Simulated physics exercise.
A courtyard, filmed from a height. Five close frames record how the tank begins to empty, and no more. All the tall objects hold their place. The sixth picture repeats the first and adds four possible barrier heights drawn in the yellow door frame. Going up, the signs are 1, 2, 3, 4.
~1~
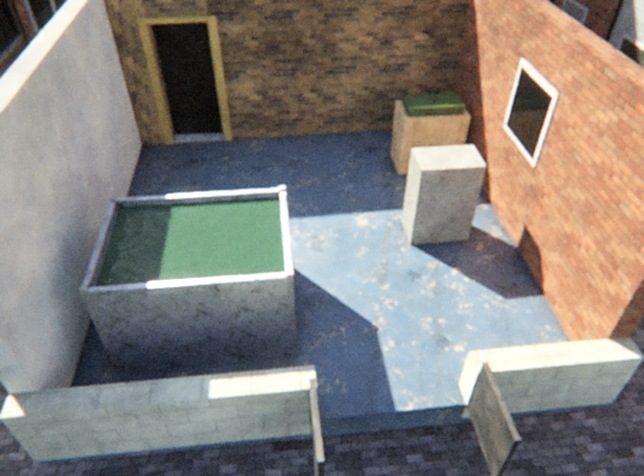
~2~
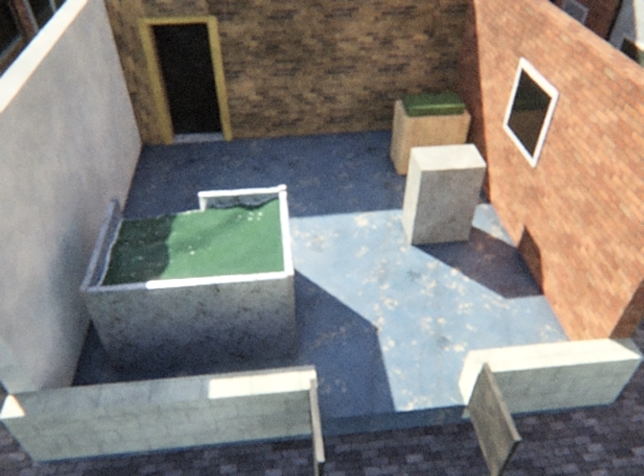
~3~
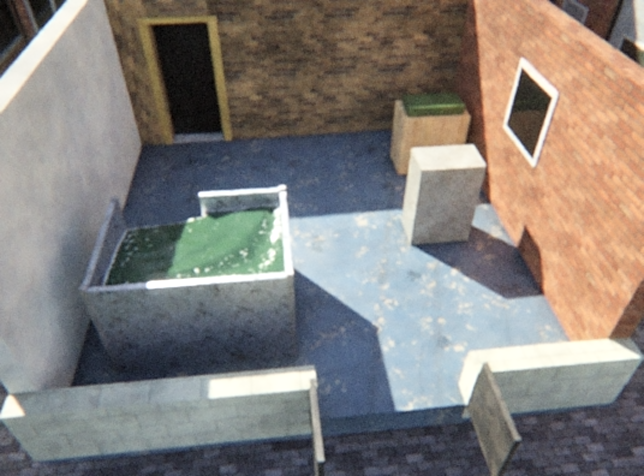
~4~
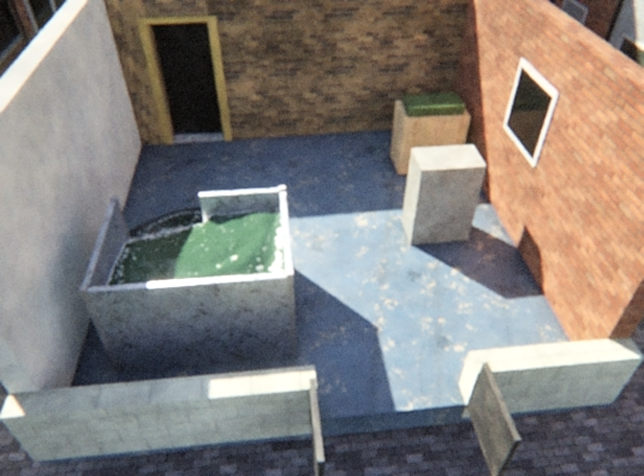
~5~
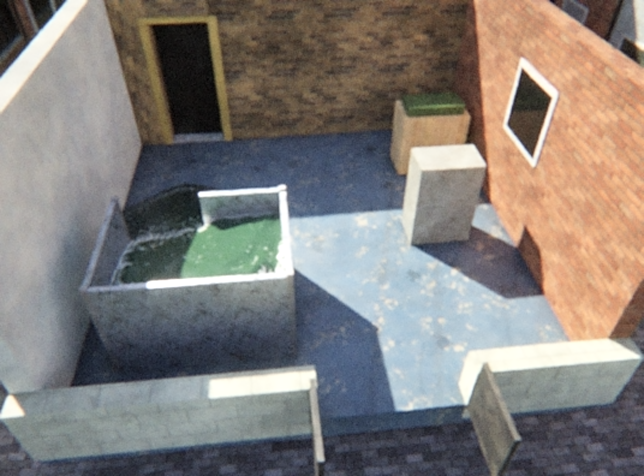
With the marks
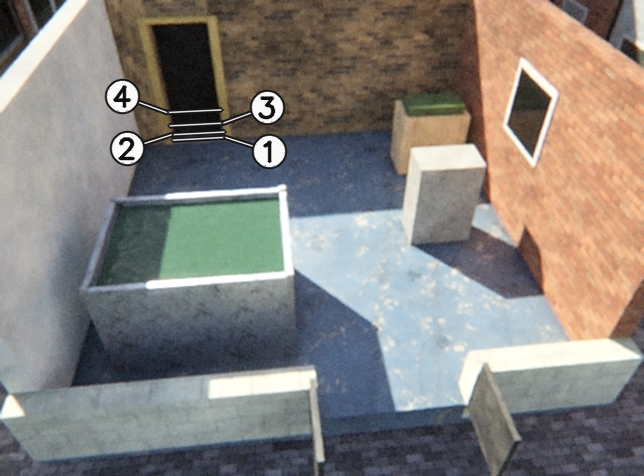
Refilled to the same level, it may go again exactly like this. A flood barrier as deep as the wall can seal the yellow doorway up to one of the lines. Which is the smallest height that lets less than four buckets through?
4 is the one.
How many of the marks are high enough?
One of them.
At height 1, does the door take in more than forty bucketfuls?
Yes.
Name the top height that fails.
Height 3.
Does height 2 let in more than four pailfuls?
Yes, it does.
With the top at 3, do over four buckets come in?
Yes.
On the marked copy, 1 at (199, 138); 2 at (198, 133); 3 at (196, 124); 4 at (194, 111); from the bottom up 1, 2, 3, 4.
For height 1, dozens of bucketfuls pour in.
For height 2, dozens of bucketfuls pour in.
For height 3, about 11 bucketfuls get in.
For height 4, a splash gets over, under a bucket.
